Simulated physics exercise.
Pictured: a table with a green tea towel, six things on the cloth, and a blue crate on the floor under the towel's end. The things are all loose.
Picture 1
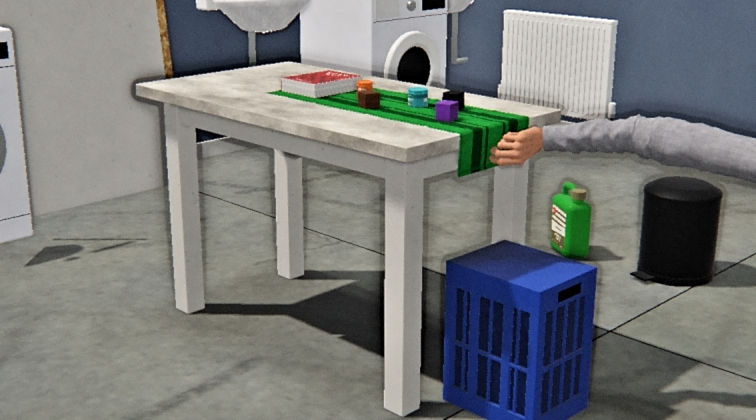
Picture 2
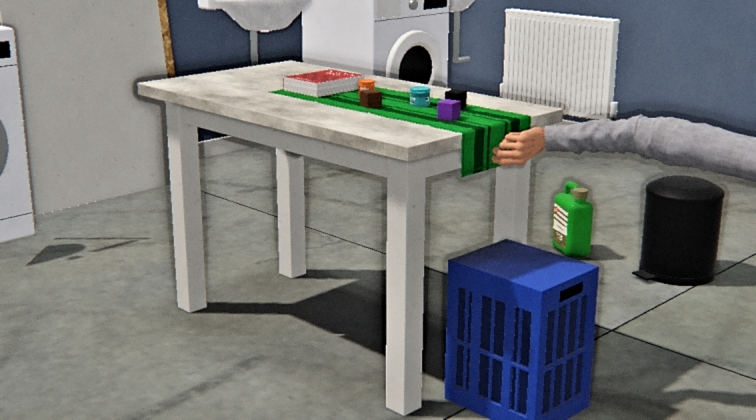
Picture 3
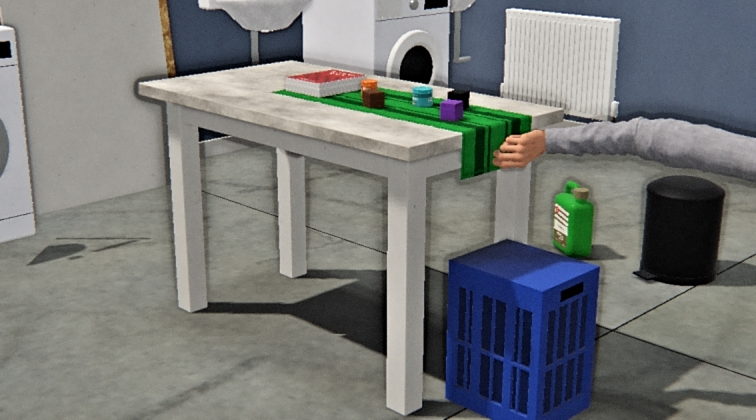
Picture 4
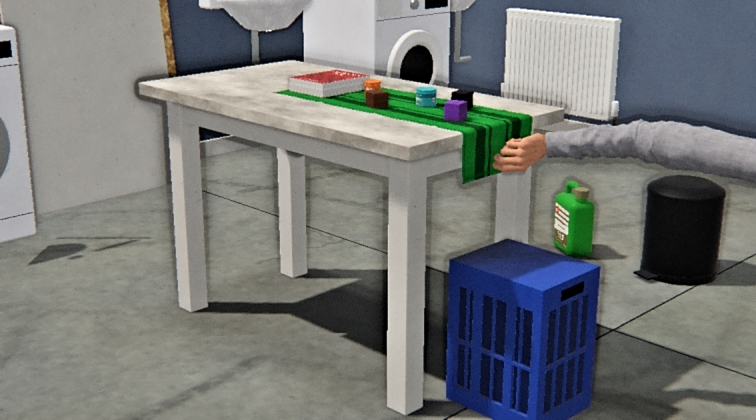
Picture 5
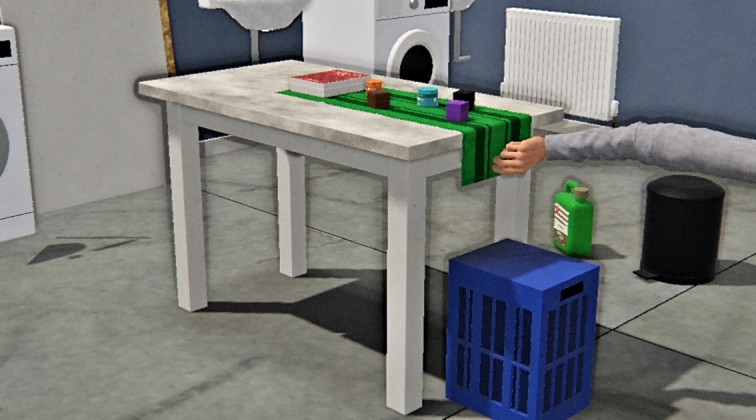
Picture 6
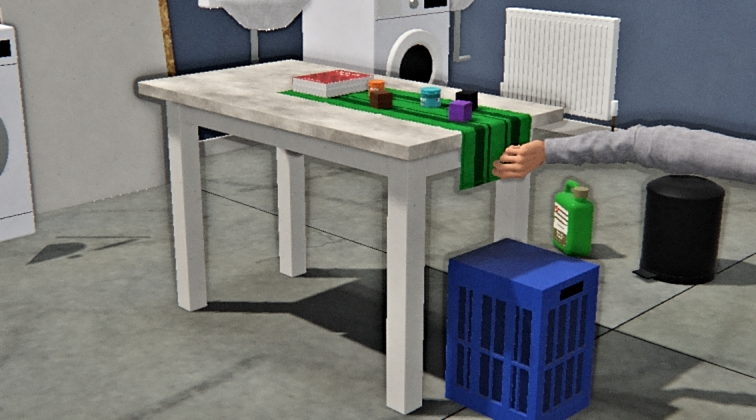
A hand slowly pulling a green cloth down over a table's edge, small colourful objects and a red-topped box shifting slightly right.
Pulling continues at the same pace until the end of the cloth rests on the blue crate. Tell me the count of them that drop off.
The drop will claim two items.
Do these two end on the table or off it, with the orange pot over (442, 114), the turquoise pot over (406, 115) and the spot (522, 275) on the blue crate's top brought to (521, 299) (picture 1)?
Observed: Orange pot departs; turquoise pot departs.
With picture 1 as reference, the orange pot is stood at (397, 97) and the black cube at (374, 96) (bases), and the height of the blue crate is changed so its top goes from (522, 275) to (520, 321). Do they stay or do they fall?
Orange pot: Safe; black cube: Safe.
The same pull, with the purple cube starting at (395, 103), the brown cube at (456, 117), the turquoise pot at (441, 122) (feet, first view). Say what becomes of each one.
The purple cube stays aboard, the brown cube is lost, the turquoise pot is lost.
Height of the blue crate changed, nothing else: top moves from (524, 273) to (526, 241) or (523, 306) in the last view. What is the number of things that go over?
Then 1, then 3.
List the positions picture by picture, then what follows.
The first frame shows hem (458, 177); purple cube (447, 102); black cube (454, 92); turquoise pot (418, 89); brown cube (369, 92); orange pot (365, 81); top of the crate (522, 275).
The second frame shows hem (461, 177); purple cube (449, 101).
The third frame shows hem (460, 180); black cube (458, 91).
The fourth frame shows hem (462, 184); turquoise pot (427, 88); top of the crate (525, 273).
The fifth frame shows hem (461, 186); brown cube (379, 92).
The sixth frame shows hem (459, 190); purple cube (461, 102); black cube (467, 92); turquoise pot (431, 89); brown cube (381, 92); orange pot (377, 81).
Early on, hem near (496, 200); all still up.
Midway, hem near (496, 233); purple cube gone.
Near the end, hem on the crate; purple cube and black cube gone.
Finally, hem on the crate; purple cube and black cube gone. The table loses two.
